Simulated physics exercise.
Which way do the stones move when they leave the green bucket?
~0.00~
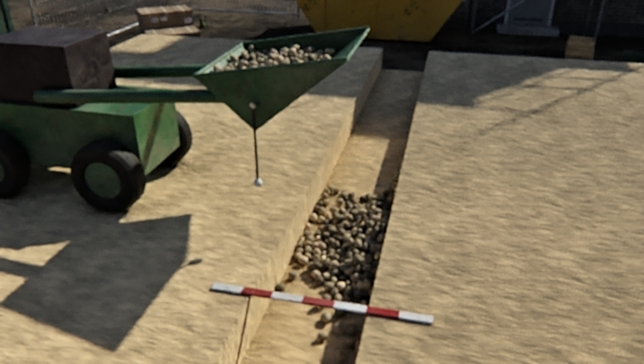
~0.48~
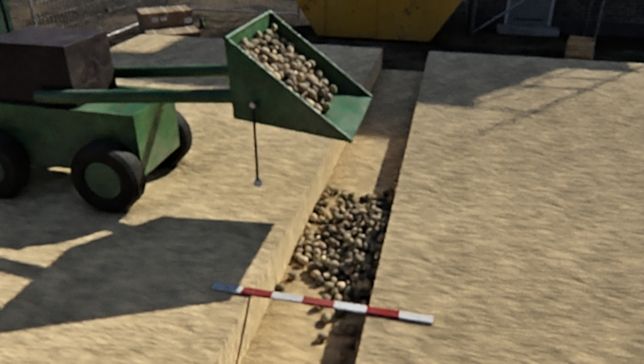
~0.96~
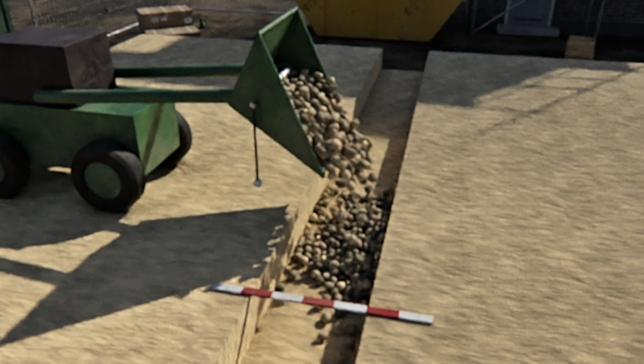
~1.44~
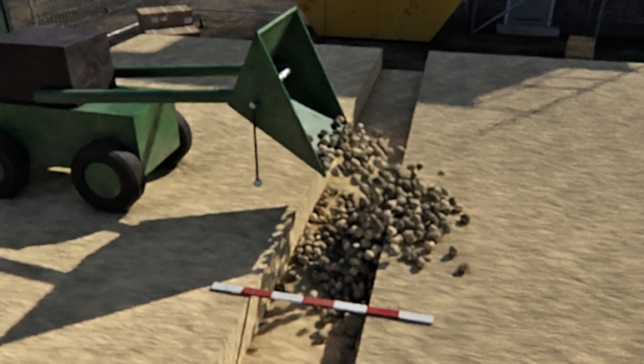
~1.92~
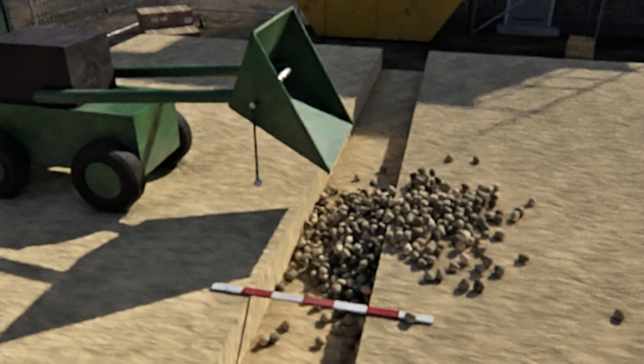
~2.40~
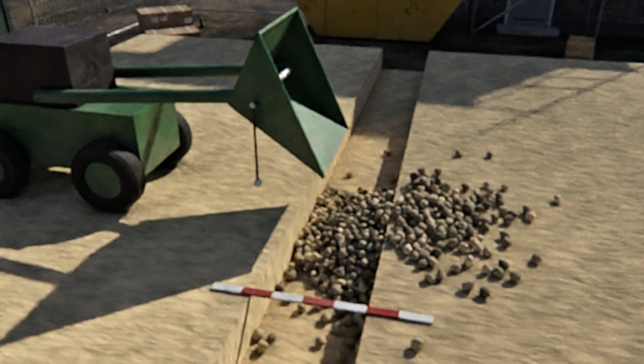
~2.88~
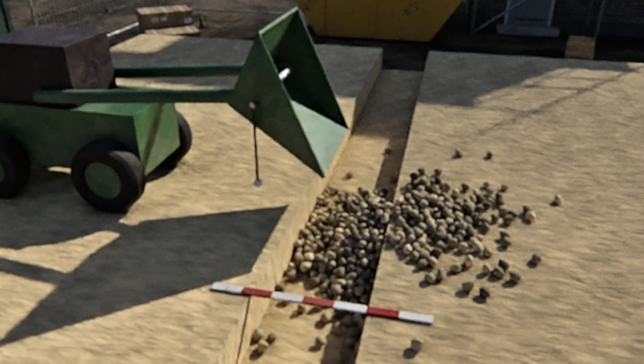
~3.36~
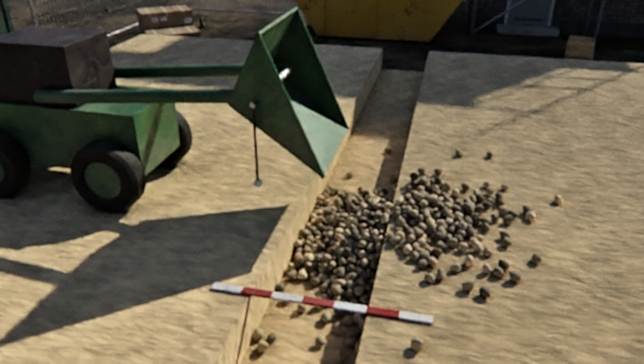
The stones move down, dropping out of the tipped bucket toward the trench and the ground beside it.
